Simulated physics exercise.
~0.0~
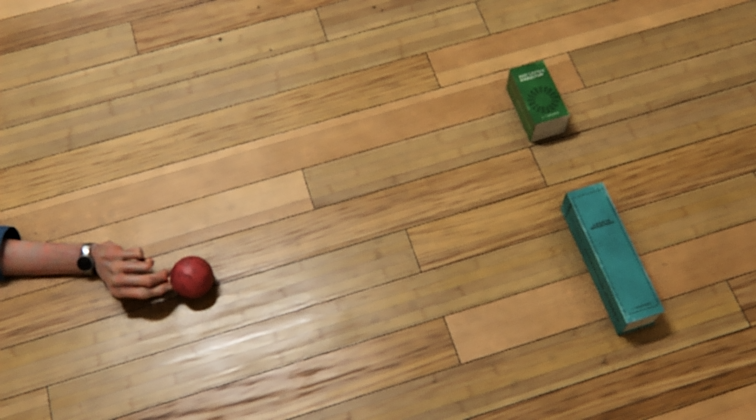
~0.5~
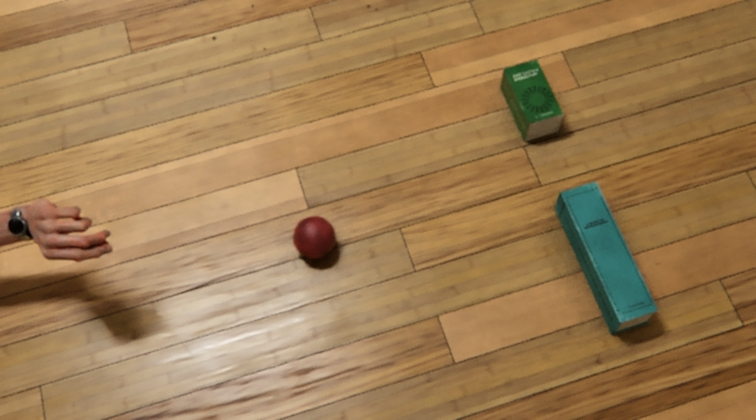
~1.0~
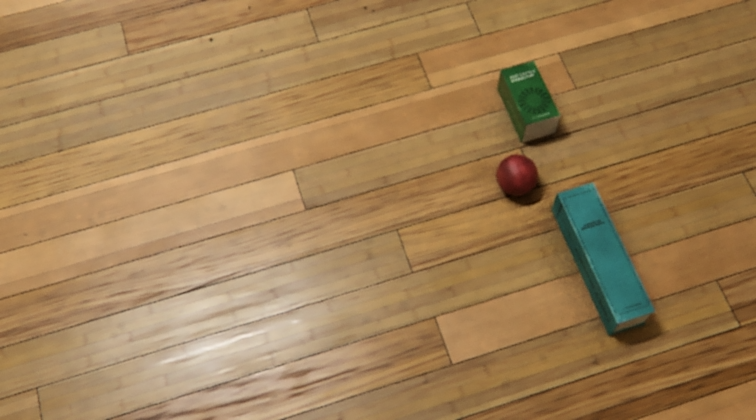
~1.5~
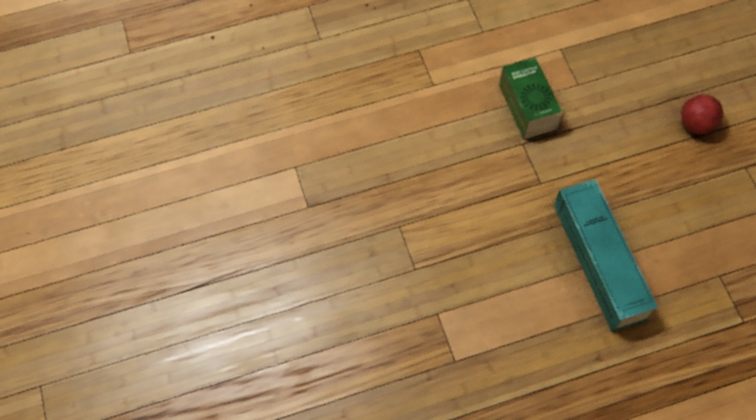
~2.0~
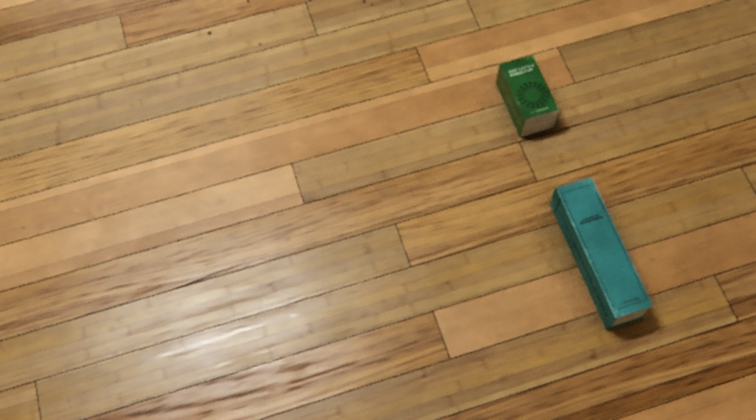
To begin with, a hand wearing a wristwatch reaches in from the left and touches a red ball on a wooden floor, while a small green block and a longer turquoise one lie apart on the right. The hand lets go and draws back as the ball rolls to the right and slightly upward. With the hand gone from view, the ball reaches the opening between the two blocks. It passes through the gap and carries on toward the right edge. Finally, the ball is out of sight, and both blocks remain in their places.
